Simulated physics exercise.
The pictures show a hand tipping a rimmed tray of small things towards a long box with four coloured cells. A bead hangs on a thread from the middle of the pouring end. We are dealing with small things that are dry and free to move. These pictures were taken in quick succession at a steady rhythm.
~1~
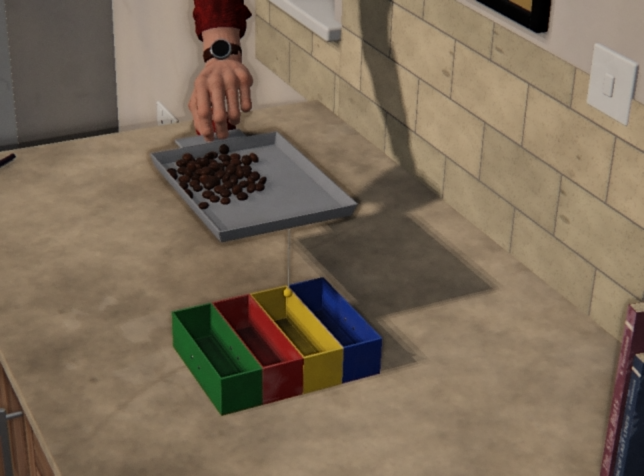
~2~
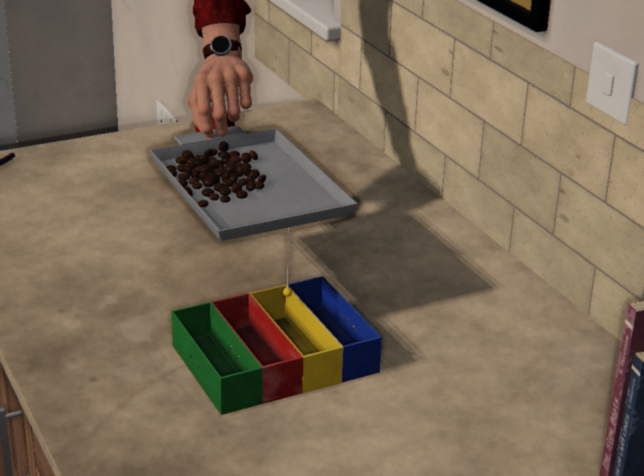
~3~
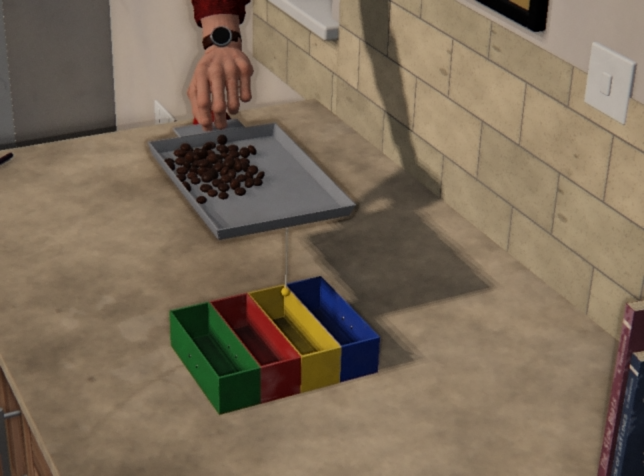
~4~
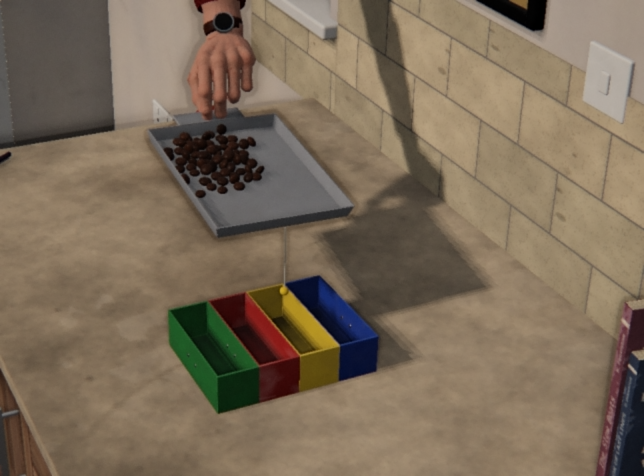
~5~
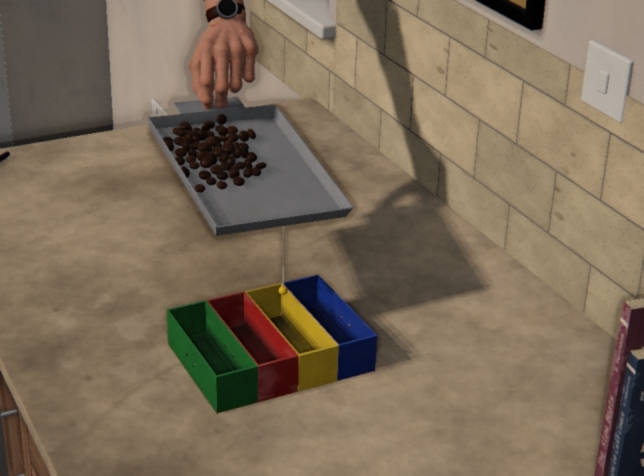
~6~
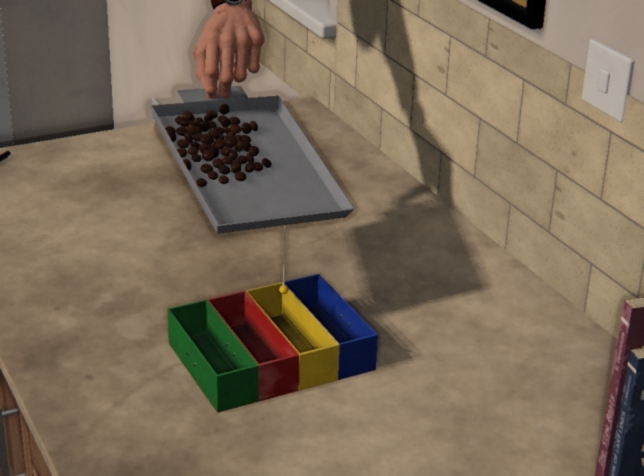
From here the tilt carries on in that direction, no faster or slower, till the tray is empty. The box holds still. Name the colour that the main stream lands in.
Blue.
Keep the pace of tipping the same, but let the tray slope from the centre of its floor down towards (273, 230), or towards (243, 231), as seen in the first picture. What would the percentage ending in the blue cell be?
I'd say roughly 10 percent with the first slope, 0 percent with the other.
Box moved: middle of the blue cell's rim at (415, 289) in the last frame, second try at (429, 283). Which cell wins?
Try 1: Red. Try 2: The red cell.
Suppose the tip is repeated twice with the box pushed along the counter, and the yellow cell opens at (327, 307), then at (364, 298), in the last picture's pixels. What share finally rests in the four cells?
In order: 100 per cent and 100 per cent.
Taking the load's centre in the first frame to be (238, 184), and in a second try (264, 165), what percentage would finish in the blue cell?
Try 1: 40 %; try 2: 40 %.
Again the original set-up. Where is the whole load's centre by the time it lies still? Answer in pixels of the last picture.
Somewhere around (353, 334) in the final view.
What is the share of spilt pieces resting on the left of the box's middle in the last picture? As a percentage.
Near 0 per cent.
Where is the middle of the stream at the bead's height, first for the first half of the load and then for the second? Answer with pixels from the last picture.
(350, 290), then (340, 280).
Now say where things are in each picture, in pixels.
The first frame shows corners of the pouring end near (221, 229) and (352, 203), level; middle of the load near (220, 175), flat chocolate drops; bead on its thread near (288, 293); green cell near (242, 388); red cell near (283, 378); yellow cell near (323, 367); blue cell near (362, 357).
The second frame shows corners of the pouring end near (221, 228) and (352, 202), level; middle of the load near (219, 173).
The third frame shows corners of the pouring end near (220, 227) and (350, 203), tipped barely, lowest at the right corner; middle of the load near (218, 168).
The fourth frame shows corners of the pouring end near (219, 225) and (349, 204), tipped a little, lowest at the right corner; middle of the load near (217, 160).
The fifth frame shows corners of the pouring end near (219, 224) and (348, 206), tipped a little, lowest at the right corner; middle of the load near (217, 152).
The sixth frame shows corners of the pouring end near (220, 222) and (349, 207), tipped clearly, lowest at the right corner; middle of the load near (219, 144); green cell near (238, 385); red cell near (279, 374); yellow cell near (319, 364); blue cell near (358, 354).
Shortly afterwards, tray tipped steeply; the bulk on the tray; a little falling or outside the box.
Next, tray tipped right over; near a quarter on the tray; near a quarter in the blue cell; a little in the yellow cell; near half falling or outside the box.
Some moments later, tray tipped past a quarter turn; near a third in the blue cell; a little in the yellow cell; near half falling or outside the box.
In the end, tray tipped past a quarter turn; near a third in the blue cell; a little in the yellow cell; none at all in the green cell; none at all in the red cell; near half outside the box.
